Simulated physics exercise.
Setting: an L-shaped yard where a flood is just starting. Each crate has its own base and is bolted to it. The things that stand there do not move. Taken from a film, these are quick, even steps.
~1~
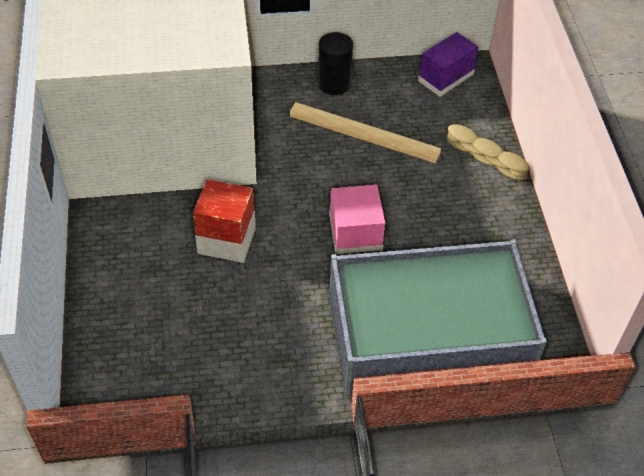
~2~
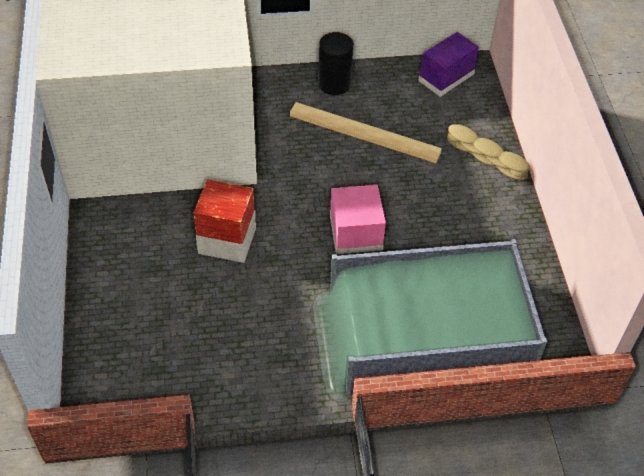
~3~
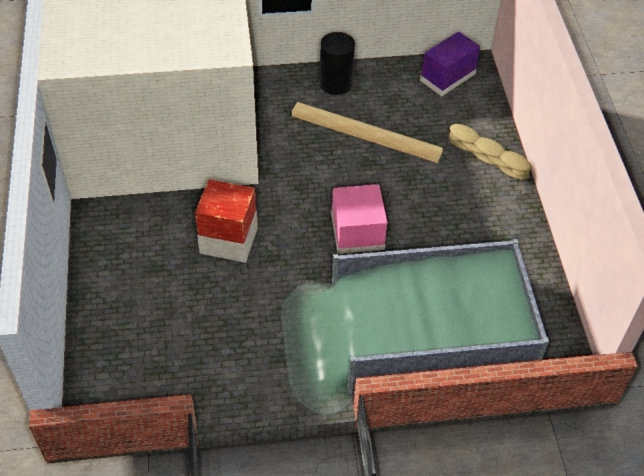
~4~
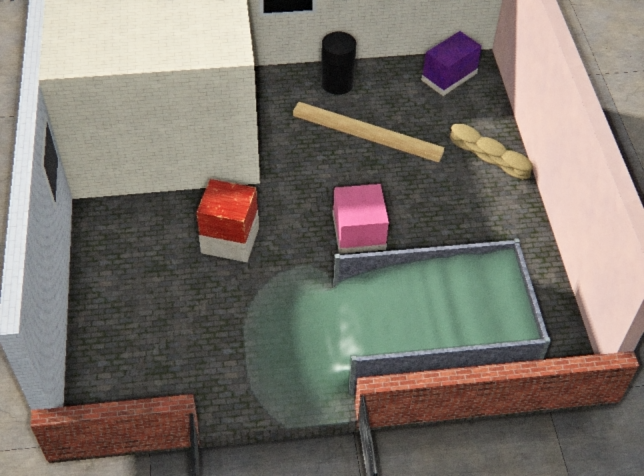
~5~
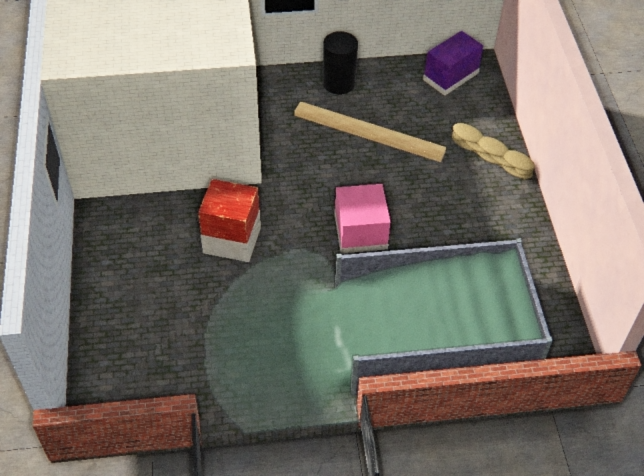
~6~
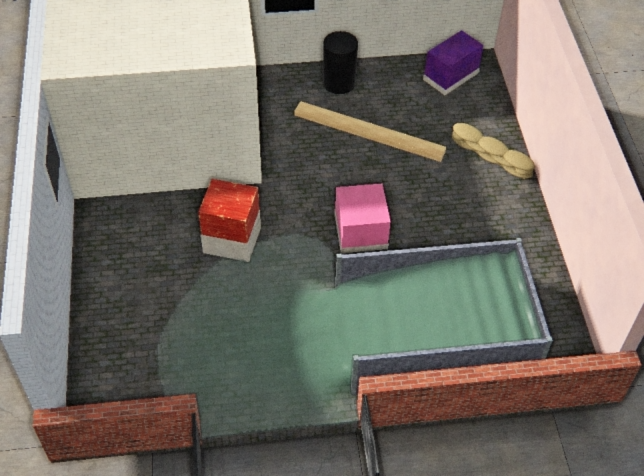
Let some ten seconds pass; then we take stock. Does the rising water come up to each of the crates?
Result: The purple crate remains clear of the water all along. The pink crate doesn't remain clear of the water all along. The red crate remains clear of the water all along.
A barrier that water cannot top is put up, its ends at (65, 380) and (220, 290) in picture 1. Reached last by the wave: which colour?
The crate marked purple.
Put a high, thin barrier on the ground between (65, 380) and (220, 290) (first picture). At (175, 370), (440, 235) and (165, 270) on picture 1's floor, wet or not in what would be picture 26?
As listed: Covered, clear, under water.
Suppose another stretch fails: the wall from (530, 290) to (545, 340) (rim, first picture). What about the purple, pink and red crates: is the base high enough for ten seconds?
Result: Purple crate gets overtopped, pink crate is left untouched, red crate is left untouched.
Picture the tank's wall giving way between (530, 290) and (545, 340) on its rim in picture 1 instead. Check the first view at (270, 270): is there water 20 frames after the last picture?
Short version: Spared.
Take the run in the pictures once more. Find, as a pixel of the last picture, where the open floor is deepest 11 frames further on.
I'd point to about (106, 419).
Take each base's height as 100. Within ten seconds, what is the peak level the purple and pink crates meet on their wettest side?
I'd say 0 per cent for the first one and 160 per cent for the second.
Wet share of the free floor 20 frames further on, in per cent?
The answer is around 45 per cent.
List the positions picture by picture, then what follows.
In the first frame, the open tank at (435, 302) is whole and still.
In the second frame, water pours out at (343, 332) and has run to a hidden place.
In the third frame, the front is at a hidden place, out from the gap at (344, 333).
In the fourth frame, the front is at a hidden place, out from the gap at (345, 334).
In the fifth frame, water pours out at (347, 334) and has run to (217, 392).
In the sixth frame, the front is at (166, 378), out from the gap at (347, 334).
A moment on, water covers 30 % of the floor; the purple crate not reached, the pink crate not reached, the red crate water round its plinth.
Next, water covers 40 % of the floor; the purple crate not reached, the pink crate not reached, the red crate water round its plinth.
Then, water covers 45 % of the floor; the purple crate not reached, the pink crate water round its plinth, the red crate water round its plinth.
Later, water covers 60 % of the floor; the purple crate not reached, the pink crate water round its plinth, the red crate water round its plinth.
In the end, water covers 75 % of the floor; the purple crate stayed above the water, the pink crate was topped, the red crate stayed above the water.
